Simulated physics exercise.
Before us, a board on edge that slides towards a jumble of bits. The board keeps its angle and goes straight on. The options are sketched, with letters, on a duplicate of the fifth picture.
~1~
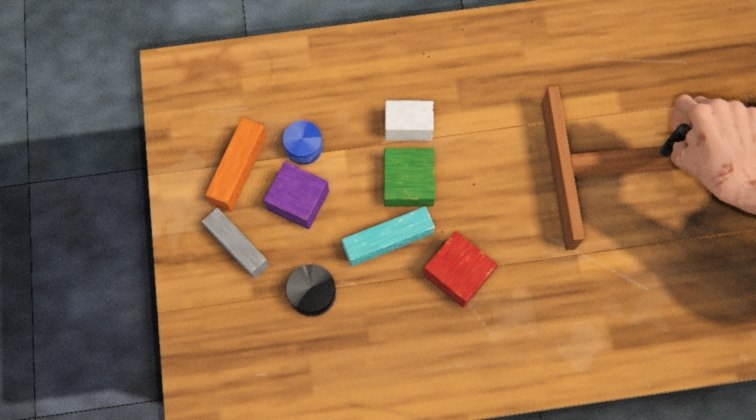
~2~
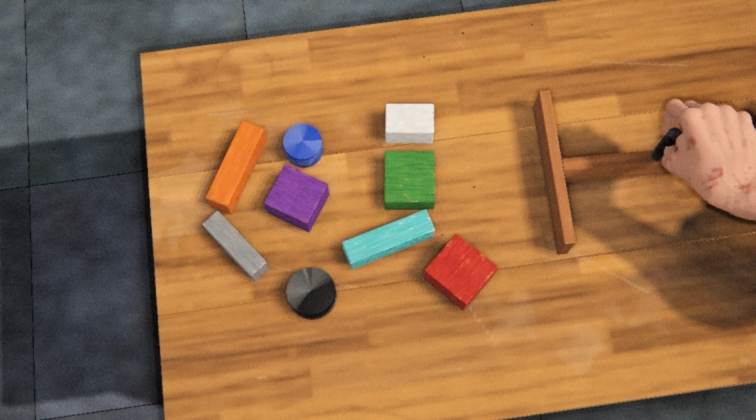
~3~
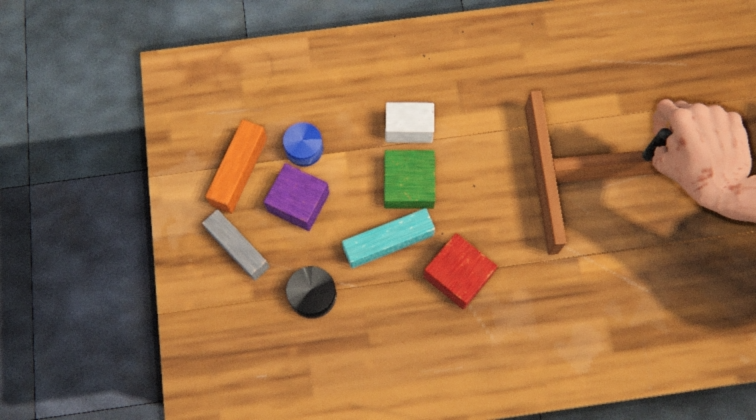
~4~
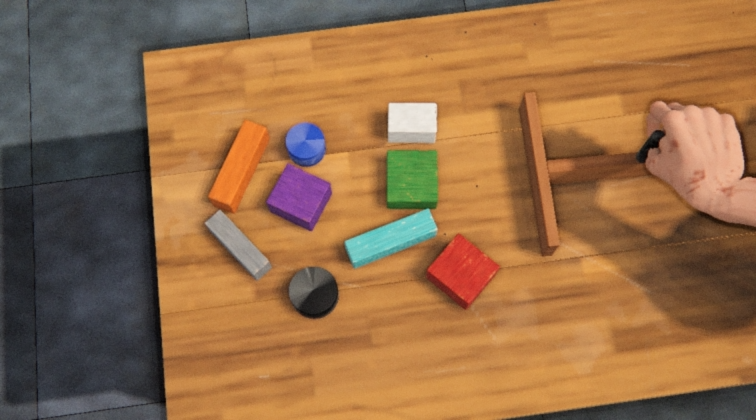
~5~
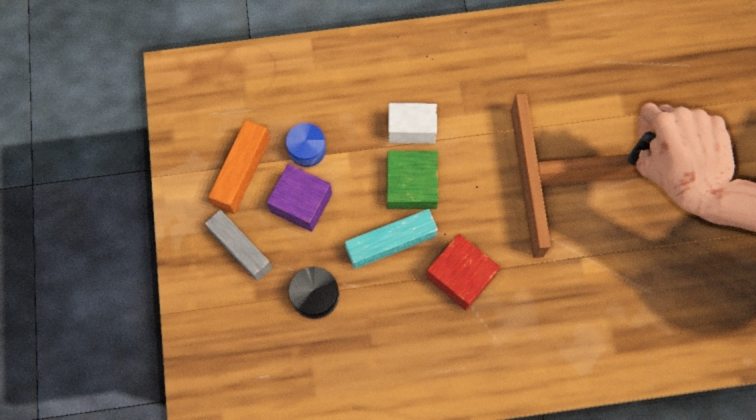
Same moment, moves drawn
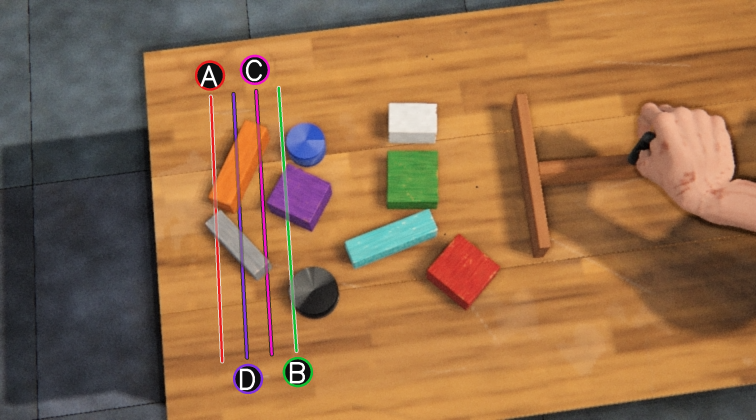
A hand at the right grips the handle of a brown wooden board on edge, seen from above on a wood-grained tabletop over grey tiles. To its left lie orange, grey and turquoise bars, purple, green, white and red blocks, and blue and black round pieces. The hand slides the board a short way left, without touching the pieces, while the view shifts very slightly.
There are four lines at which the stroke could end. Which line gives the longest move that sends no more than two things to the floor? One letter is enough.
No farther than D.
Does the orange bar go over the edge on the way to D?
Yes.
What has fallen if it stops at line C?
It is the grey bar.
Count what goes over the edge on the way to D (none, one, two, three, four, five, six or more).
By then, two.
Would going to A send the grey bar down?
Yes.
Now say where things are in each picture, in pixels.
Grey bar (236, 243); green block (409, 177); blue tin (303, 143), in the first frame.
Board (557, 165); red block (460, 272), in the second frame.
Board (549, 165); black tin (312, 293), in the third frame.
Board (542, 167); turquoise bar (391, 239), in the fourth frame.
Board (533, 168); grey bar (239, 246); green block (412, 180); blue tin (306, 145), in the fifth frame.
On the marked copy, A at (216, 223); B at (287, 214); C at (264, 217); D at (240, 220).
With D. Early on, board (428, 182); red block (430, 295); white block (390, 127).
Further on, board (323, 196); grey bar (215, 254); orange bar (212, 166).
At the end, board (239, 207); orange bar over the edge; grey bar over the edge; two fallen.
As for the rest, A drops four; B is within the limit but short; C is within the limit but short.
